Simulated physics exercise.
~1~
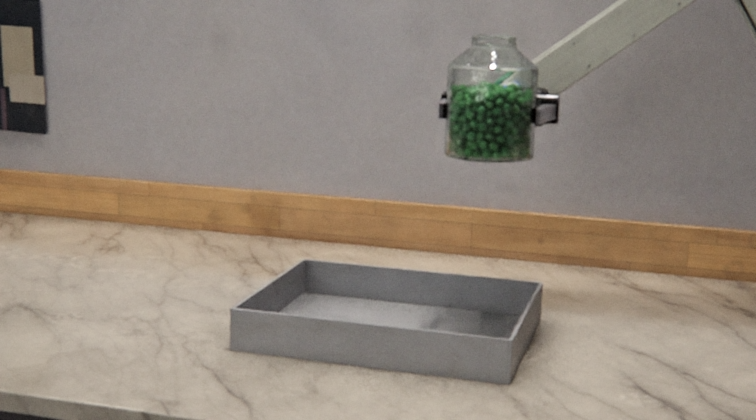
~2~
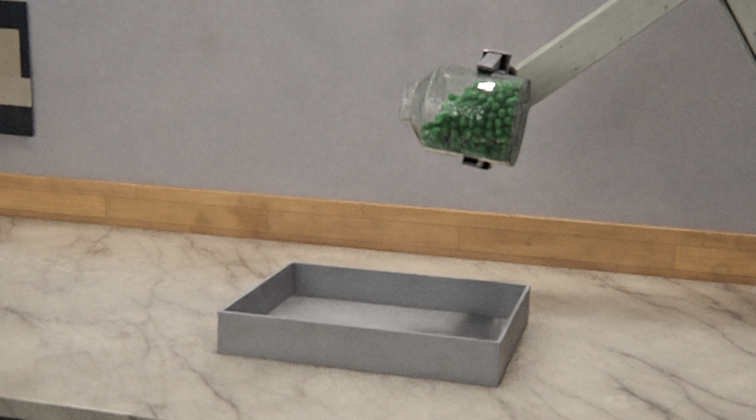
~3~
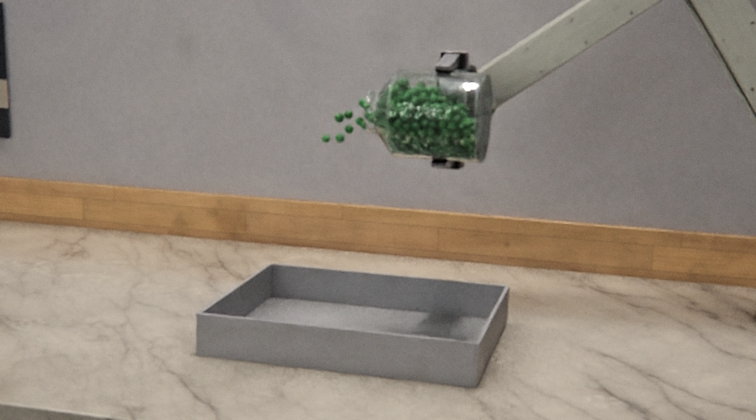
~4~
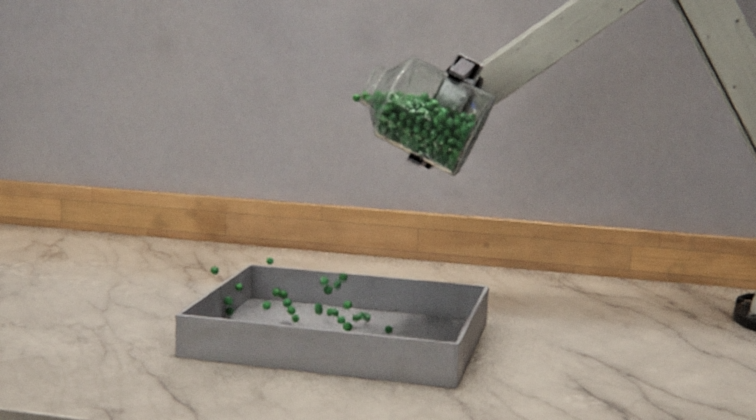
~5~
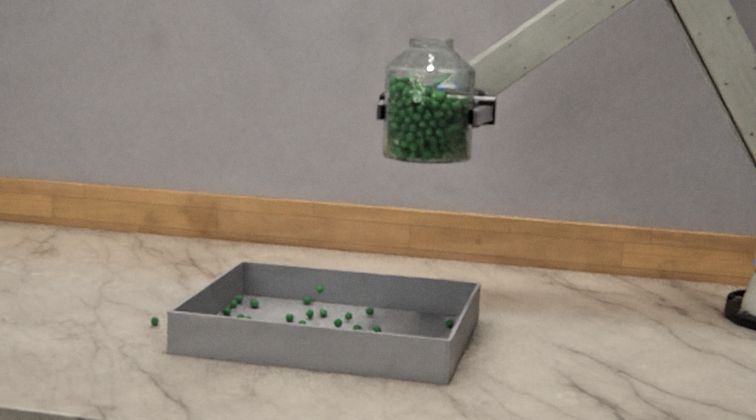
The video shows a robotic gripper tipping a clear jar of green beads sideways above a gray tray on a marbled table. Some beads spill out and scatter in the tray before the jar returns upright, still mostly full, with one bead lying outside the tray.
